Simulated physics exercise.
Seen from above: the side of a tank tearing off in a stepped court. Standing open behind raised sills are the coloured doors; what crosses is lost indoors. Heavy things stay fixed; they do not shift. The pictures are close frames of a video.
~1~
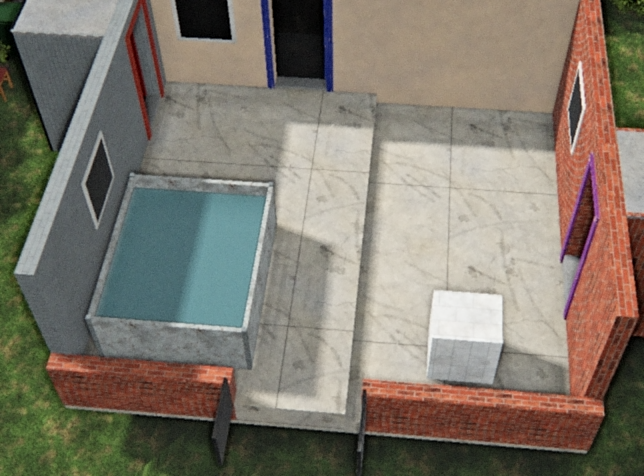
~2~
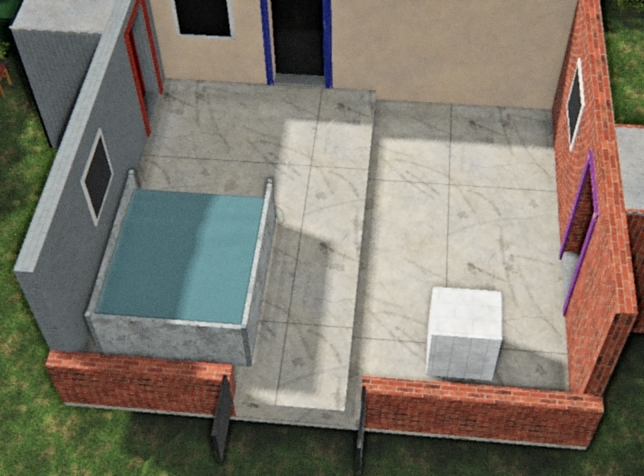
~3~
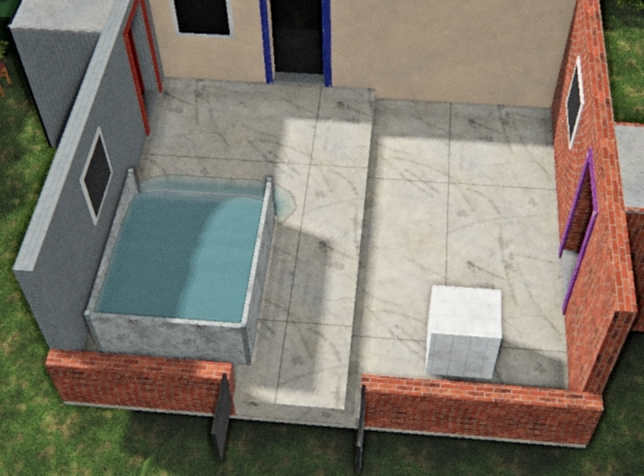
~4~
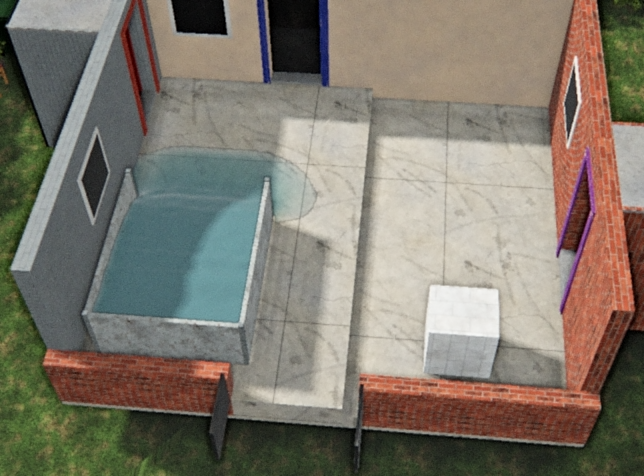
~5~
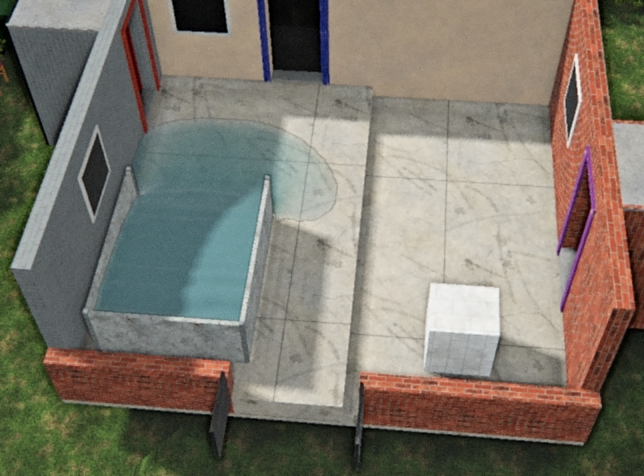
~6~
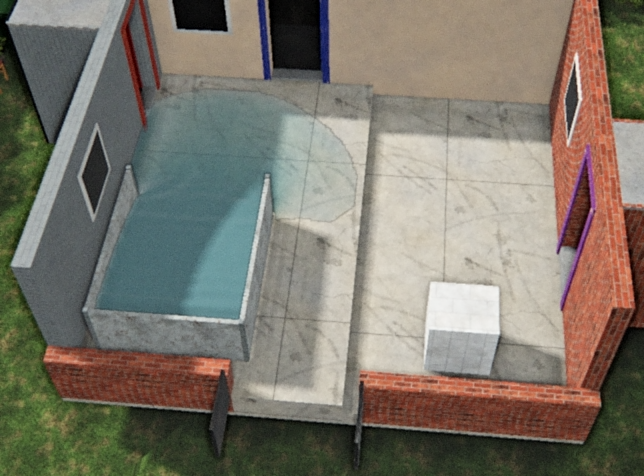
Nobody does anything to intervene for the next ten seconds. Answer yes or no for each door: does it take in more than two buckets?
Red door: Yes; blue door: Yes; purple door: No.
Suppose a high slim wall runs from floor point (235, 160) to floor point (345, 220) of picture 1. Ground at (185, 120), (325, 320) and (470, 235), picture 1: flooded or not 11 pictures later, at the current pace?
Lab note - spot 1 inundated, spot 2 inundated, spot 3 parched.
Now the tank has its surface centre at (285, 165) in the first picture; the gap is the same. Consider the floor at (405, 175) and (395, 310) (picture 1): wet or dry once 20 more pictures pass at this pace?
The first spot is untouched and the second is untouched.
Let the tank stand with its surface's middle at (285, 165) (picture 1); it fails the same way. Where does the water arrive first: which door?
The door in question is the blue door.
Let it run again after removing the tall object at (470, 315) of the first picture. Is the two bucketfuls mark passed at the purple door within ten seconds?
Result - purple door doesn't reach it.
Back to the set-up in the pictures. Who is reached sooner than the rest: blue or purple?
Answer: The door marked blue.
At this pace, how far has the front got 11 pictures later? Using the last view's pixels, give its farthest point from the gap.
Farthest reach: About (505, 107).
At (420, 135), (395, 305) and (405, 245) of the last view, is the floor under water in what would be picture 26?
Lab note, in the order given: Wet through, unwetted, unwetted.
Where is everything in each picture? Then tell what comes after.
In the first frame, the water tank at (186, 252) is whole and still.
In the second frame, water pours out on the water tank's far side and has run to (280, 221).
In the third frame, the front is at (290, 202), out from the gap on the water tank's far side.
In the fourth frame, the front is at (311, 197), out from the gap on the water tank's far side.
In the fifth frame, water pours out on the water tank's far side and has run to (274, 129).
In the sixth frame, the front is at (199, 92), out from the gap on the water tank's far side.
A moment on, water covers 35 % of the floor; the red door under two buckets in, the blue door over two buckets in, the purple door not reached.
Next, water covers 40 % of the floor; the red door far over two buckets in, the blue door far over two buckets in, the purple door not reached.
Then, water covers 50 % of the floor; the red door far over two buckets in, the blue door far over two buckets in, the purple door not reached.
Later, water covers 85 % of the floor; the red door far over two buckets in, the blue door far over two buckets in, the purple door wet at the sill, nothing in.
In the end, water covers 90 % of the floor; the red door far over two buckets in, the blue door far over two buckets in, the purple door wet at the sill, nothing in.
